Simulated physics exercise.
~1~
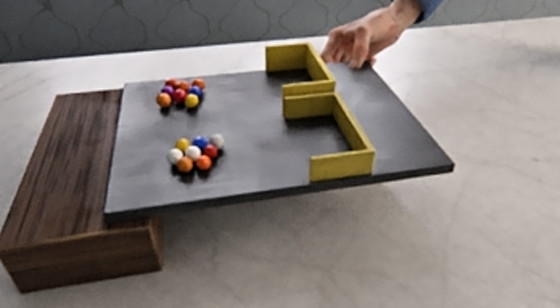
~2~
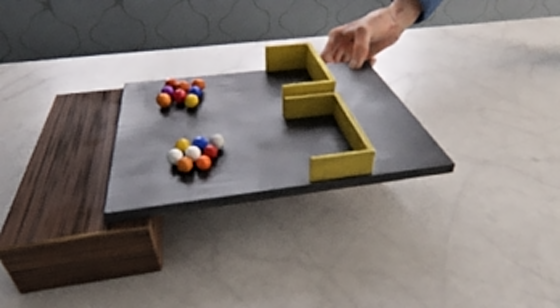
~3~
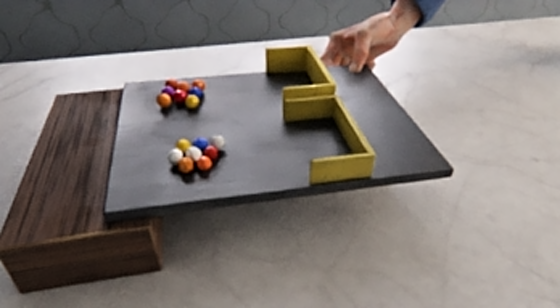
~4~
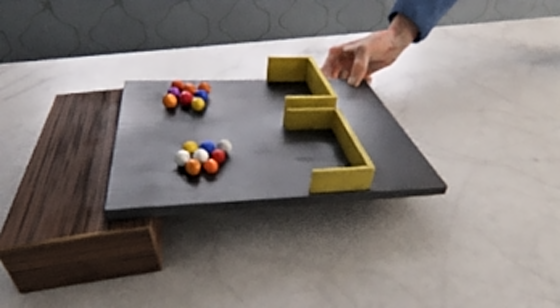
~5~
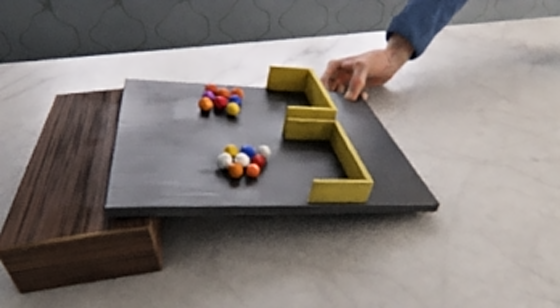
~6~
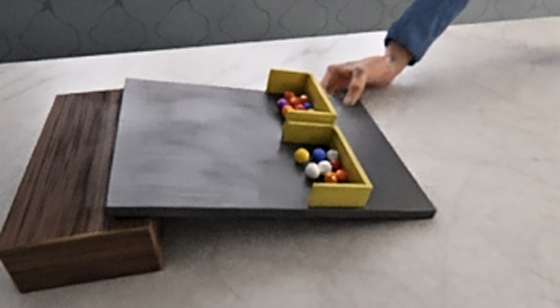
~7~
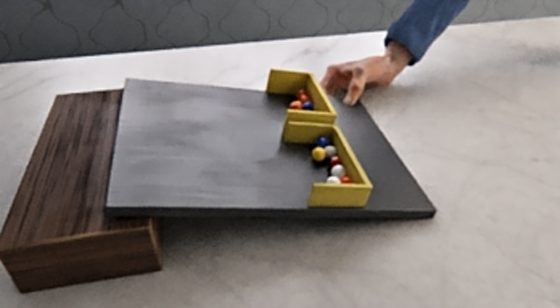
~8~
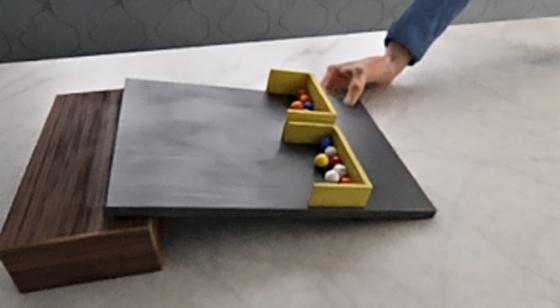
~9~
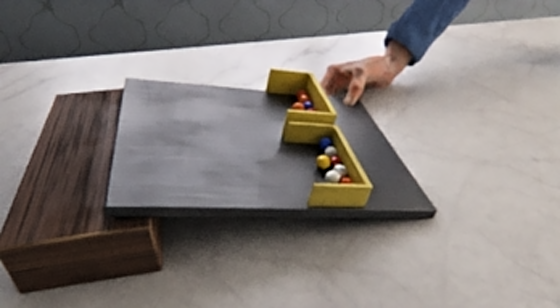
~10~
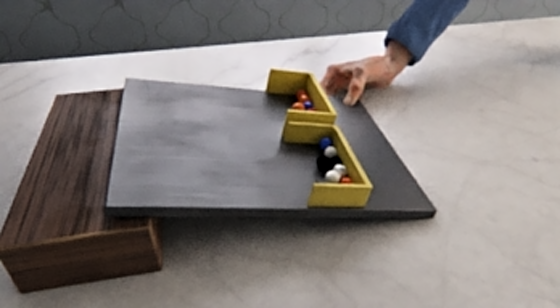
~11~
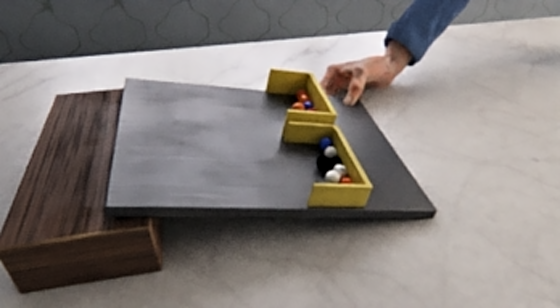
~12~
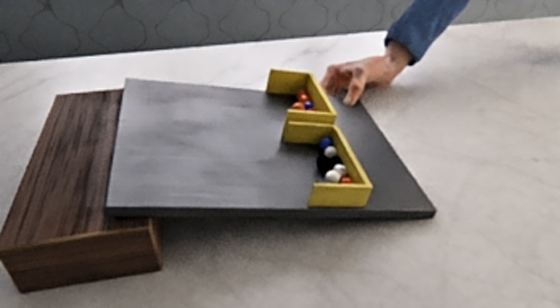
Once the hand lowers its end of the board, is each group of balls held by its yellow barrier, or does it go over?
Both groups are held, with the nearer balls stopped by their yellow barrier and the farther balls stopped by theirs.
A hand lowers one end of a dark board, and balls roll into yellow barriers.
